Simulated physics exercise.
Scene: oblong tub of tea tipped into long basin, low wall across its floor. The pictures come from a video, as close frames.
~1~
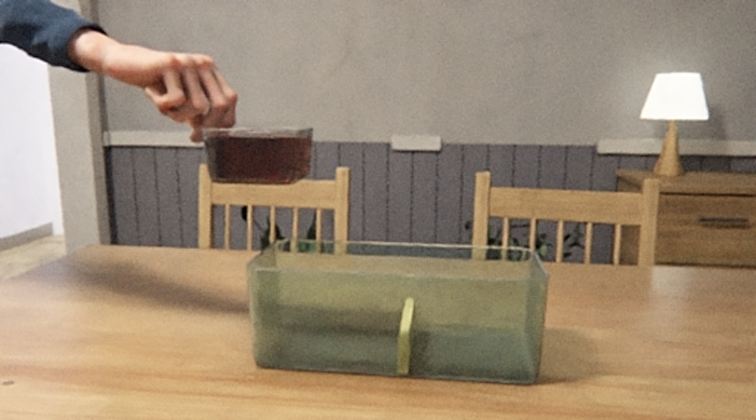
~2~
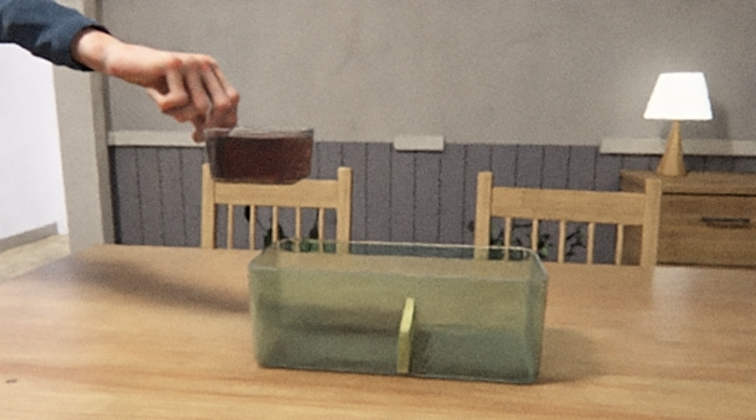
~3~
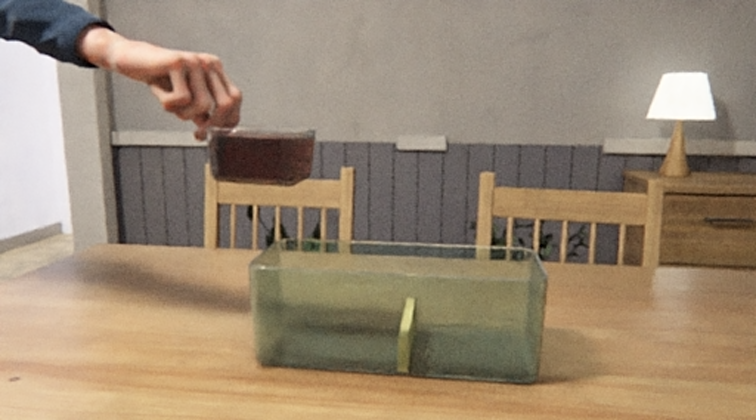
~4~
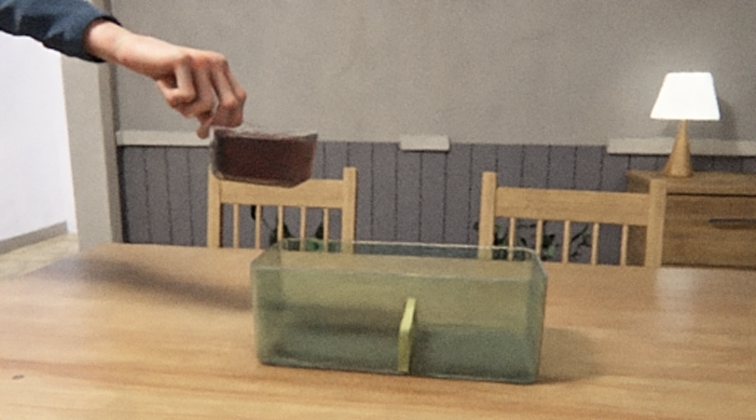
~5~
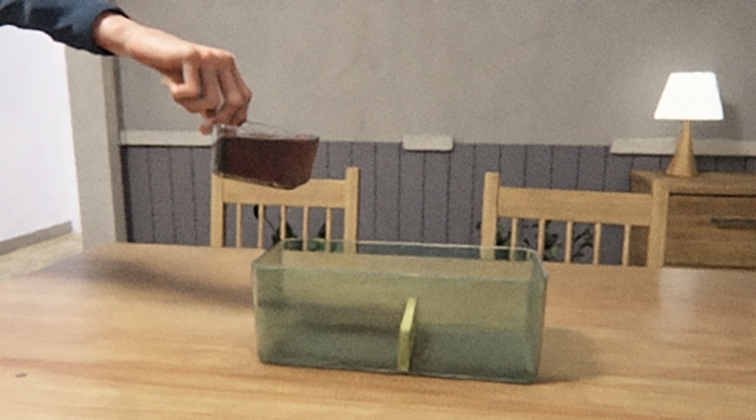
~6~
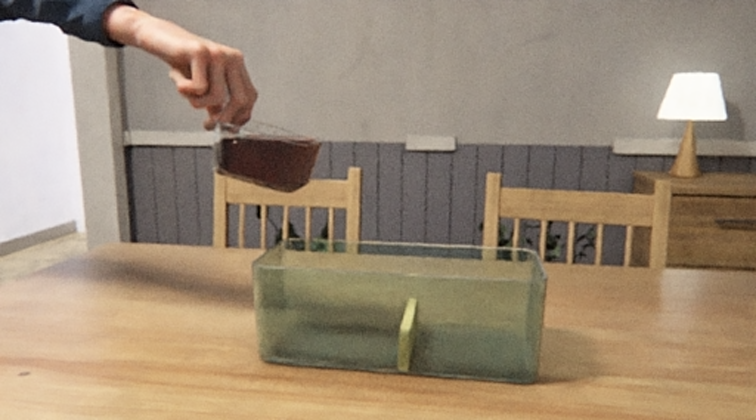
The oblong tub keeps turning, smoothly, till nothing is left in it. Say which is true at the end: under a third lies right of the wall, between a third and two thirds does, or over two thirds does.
Most likely the amount right of the wall will not reach a third.
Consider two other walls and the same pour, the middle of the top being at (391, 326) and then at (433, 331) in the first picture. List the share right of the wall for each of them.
5 % and 10 %, roughly.
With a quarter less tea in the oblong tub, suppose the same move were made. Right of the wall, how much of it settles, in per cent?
Best guess: Around 5 %.
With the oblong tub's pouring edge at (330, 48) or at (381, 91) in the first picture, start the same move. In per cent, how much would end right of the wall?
You'd get around 50 per cent and then around 80 per cent.
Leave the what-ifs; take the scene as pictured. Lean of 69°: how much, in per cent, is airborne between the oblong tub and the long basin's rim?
30 per cent.
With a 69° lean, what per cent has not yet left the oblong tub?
About 35 % remains.
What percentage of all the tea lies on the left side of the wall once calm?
It is close to 95 per cent.
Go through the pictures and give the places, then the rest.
In the first frame, it leans 0°; its right rim is at (306, 130); the tea meets the walls at (218, 136) and (306, 137); the long basin's rim runs from (262, 254) to (541, 265); the wall's top is at (407, 317).
In the second frame, it leans 1°; its right rim is at (307, 131); the tea meets the walls at (220, 136) and (307, 138).
In the third frame, it leans 2°; its right rim is at (309, 133); the tea meets the walls at (222, 137) and (308, 138).
In the fourth frame, it leans 5°; its right rim is at (311, 136); the tea meets the walls at (224, 136) and (310, 139).
In the fifth frame, it leans 9°; its right rim is at (313, 140); the tea meets the walls at (227, 137) and (312, 140).
In the sixth frame, it leans 14°; its right rim is at (315, 145); the tea meets the walls at (229, 138) and (315, 141).
A moment on, the oblong tub is tipped part way and 36 per cent is still to pour, 32 is left of the wall and 0 right of it.
Next, the oblong tub is tipped right over and 4 per cent is still to pour, 89 is left of the wall and 2 right of it.
Then the oblong tub is tipped right over and 0 per cent is still to pour, 97 is left of the wall and 2 right of it.
Later the oblong tub is tipped right over and 0 per cent is still to pour, 97 is left of the wall and 2 right of it.
At rest 97 per cent lies left of the wall, 2 right of it and 0 outside.
